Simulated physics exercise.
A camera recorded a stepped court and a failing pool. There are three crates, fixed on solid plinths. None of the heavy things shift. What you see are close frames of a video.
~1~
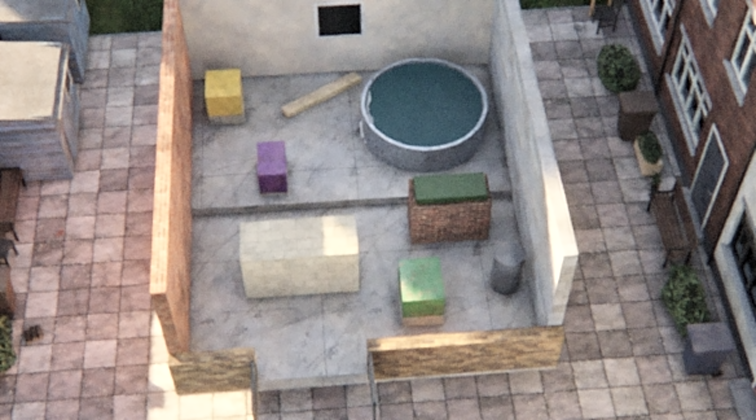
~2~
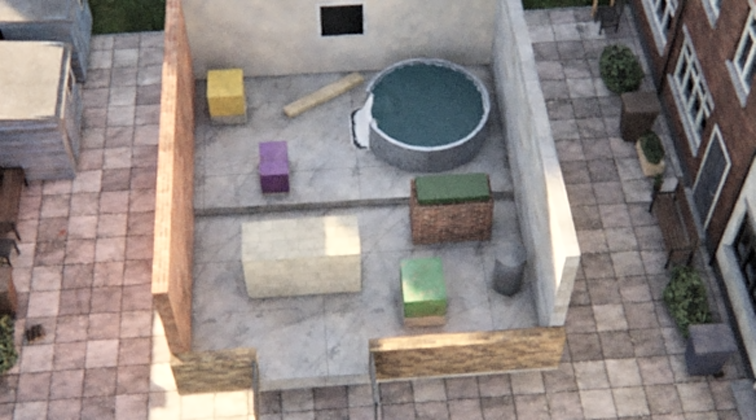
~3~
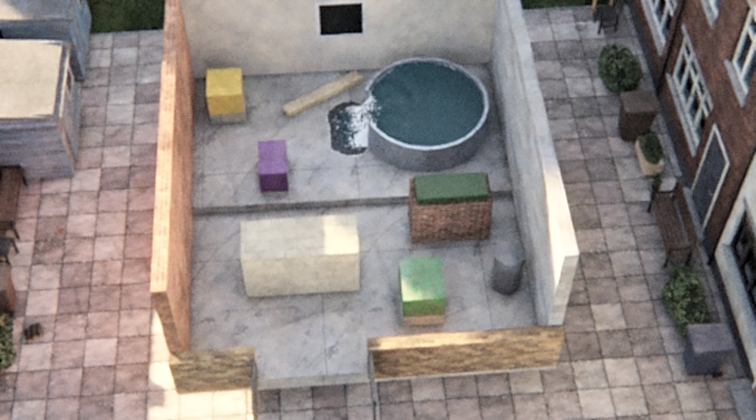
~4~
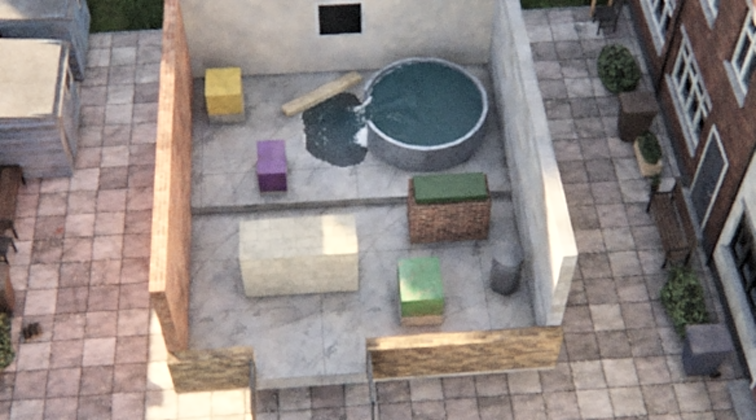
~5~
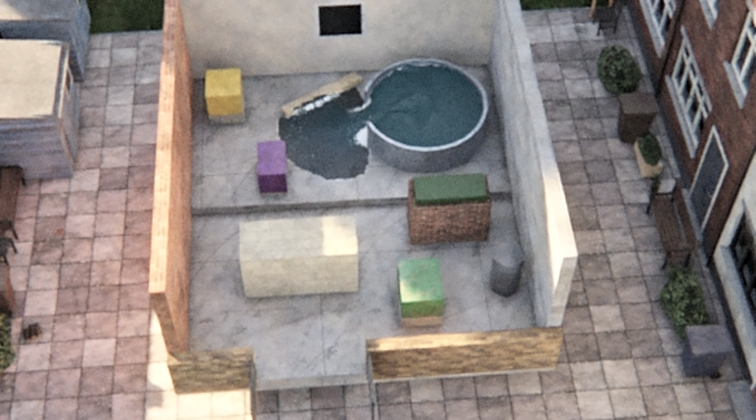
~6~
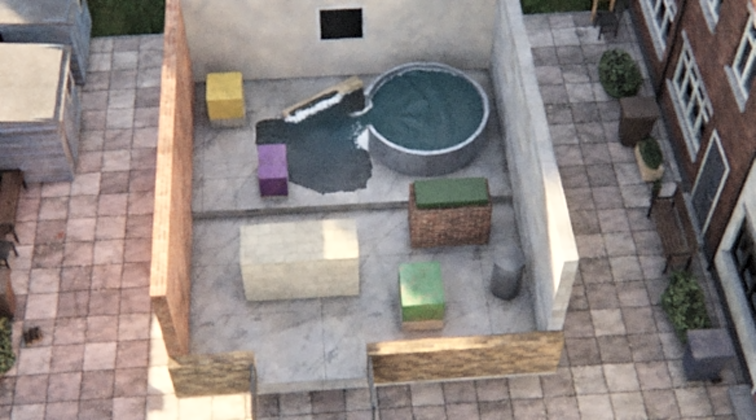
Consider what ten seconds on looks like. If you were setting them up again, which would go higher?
Purple crate: Touched. Yellow crate: Untouched. Green crate: Untouched.
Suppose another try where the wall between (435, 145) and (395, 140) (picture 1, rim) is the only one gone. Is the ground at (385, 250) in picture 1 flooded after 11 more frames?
At that place: Covered.
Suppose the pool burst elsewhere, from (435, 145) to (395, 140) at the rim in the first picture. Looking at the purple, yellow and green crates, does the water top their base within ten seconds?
The purple crate never gets wet; the yellow crate never gets wet; the green crate never gets wet.
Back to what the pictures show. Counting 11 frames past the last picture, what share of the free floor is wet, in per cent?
Close to 35 in a hundred, I think.
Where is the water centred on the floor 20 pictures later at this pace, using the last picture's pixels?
My reading is close to (348, 144).
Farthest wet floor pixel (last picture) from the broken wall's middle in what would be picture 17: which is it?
About (192, 242).
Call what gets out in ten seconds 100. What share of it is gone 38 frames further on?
Near 20 in a hundred, I reckon.
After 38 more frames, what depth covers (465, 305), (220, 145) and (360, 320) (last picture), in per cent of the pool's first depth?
Respectively 2, 16 and 0 per cent.
A moment on, water covers 20 % of the floor; the purple crate water round its plinth, the yellow crate water round its plinth, the green crate not reached.
Next, water covers 35 % of the floor; the purple crate water round its plinth, the yellow crate water round its plinth, the green crate not reached.
Then, water covers 50 % of the floor; the purple crate water round its plinth, the yellow crate water round its plinth, the green crate not reached.
Later, water covers 70 % of the floor; the purple crate water round its plinth, the yellow crate water round its plinth, the green crate water round its plinth.
In the end, water covers 90 % of the floor; the purple crate was topped, the yellow crate stayed above the water, the green crate stayed above the water.
